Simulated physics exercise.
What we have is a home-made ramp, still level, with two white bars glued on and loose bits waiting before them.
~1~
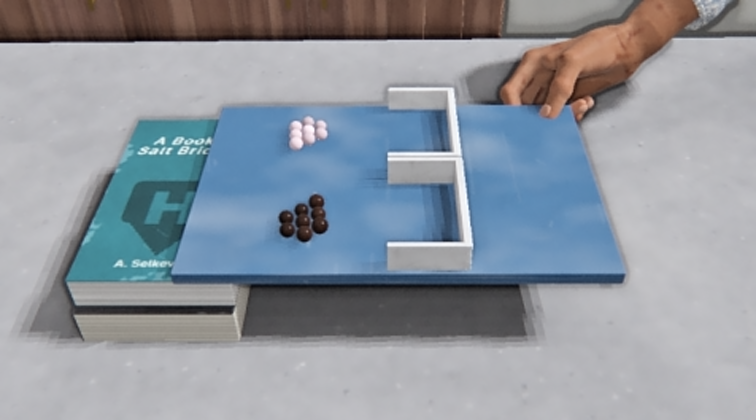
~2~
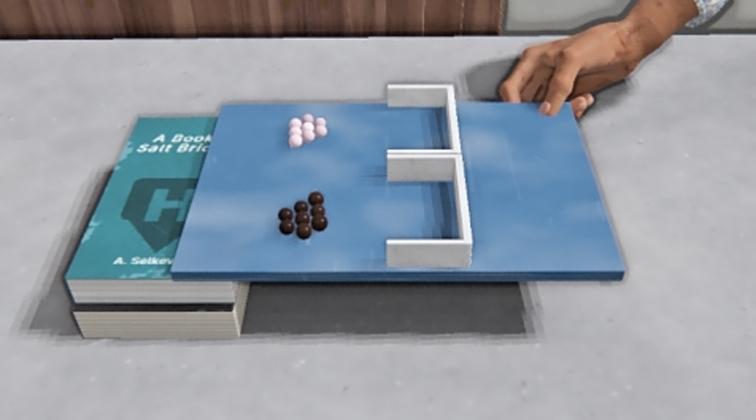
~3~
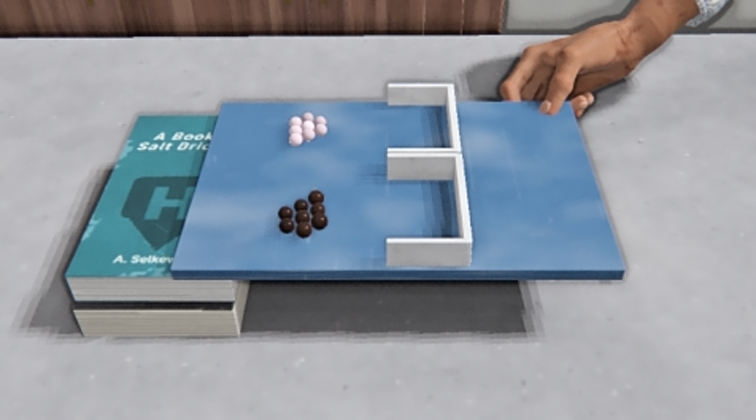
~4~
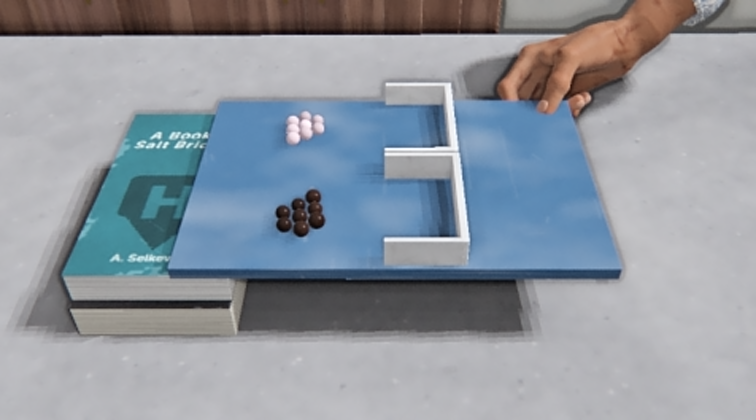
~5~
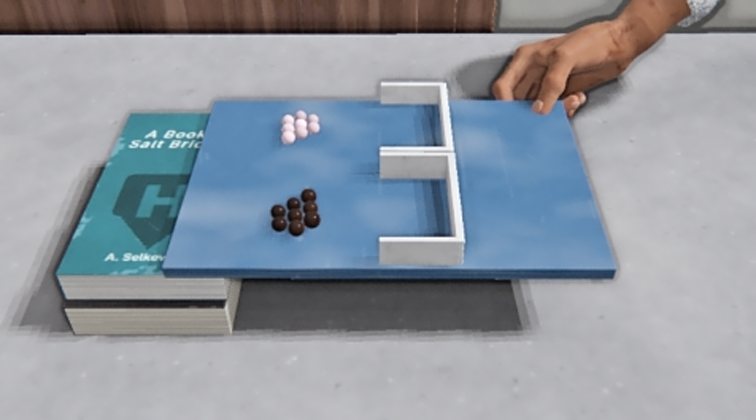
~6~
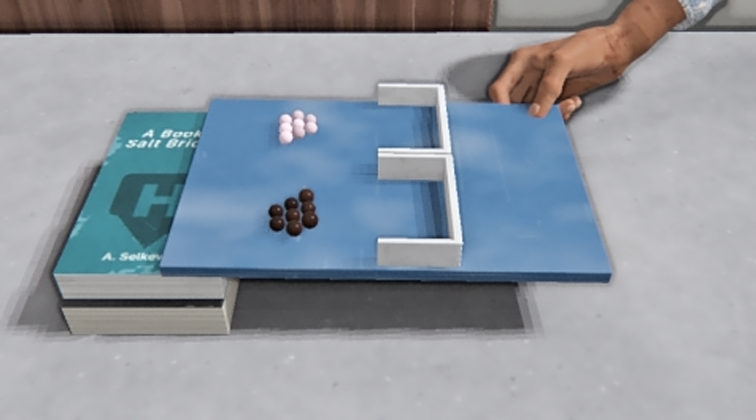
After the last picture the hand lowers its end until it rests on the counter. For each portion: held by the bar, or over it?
The front portion is stopped by its bar; the back portion is stopped by its bar.
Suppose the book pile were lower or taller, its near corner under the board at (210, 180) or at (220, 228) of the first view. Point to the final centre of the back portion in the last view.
One: (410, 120). Two: (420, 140).
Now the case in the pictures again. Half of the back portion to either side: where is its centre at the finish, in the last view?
Near (430, 152).
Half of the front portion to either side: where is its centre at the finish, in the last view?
Close to (437, 236).
Then, 0.31 s after the last picture, board sloping at 7°; front portion on its way down; back portion on its way down.
Then, 0.64 s after the last picture, board sloping at 12°; front portion has reached its bar; back portion on its way down.
Then, 1.03 s after the last picture, board resting at 12°; front portion has reached its bar; back portion has reached its bar.
At rest, board resting at 12°; front portion gathered behind its bar; back portion gathered behind its bar.
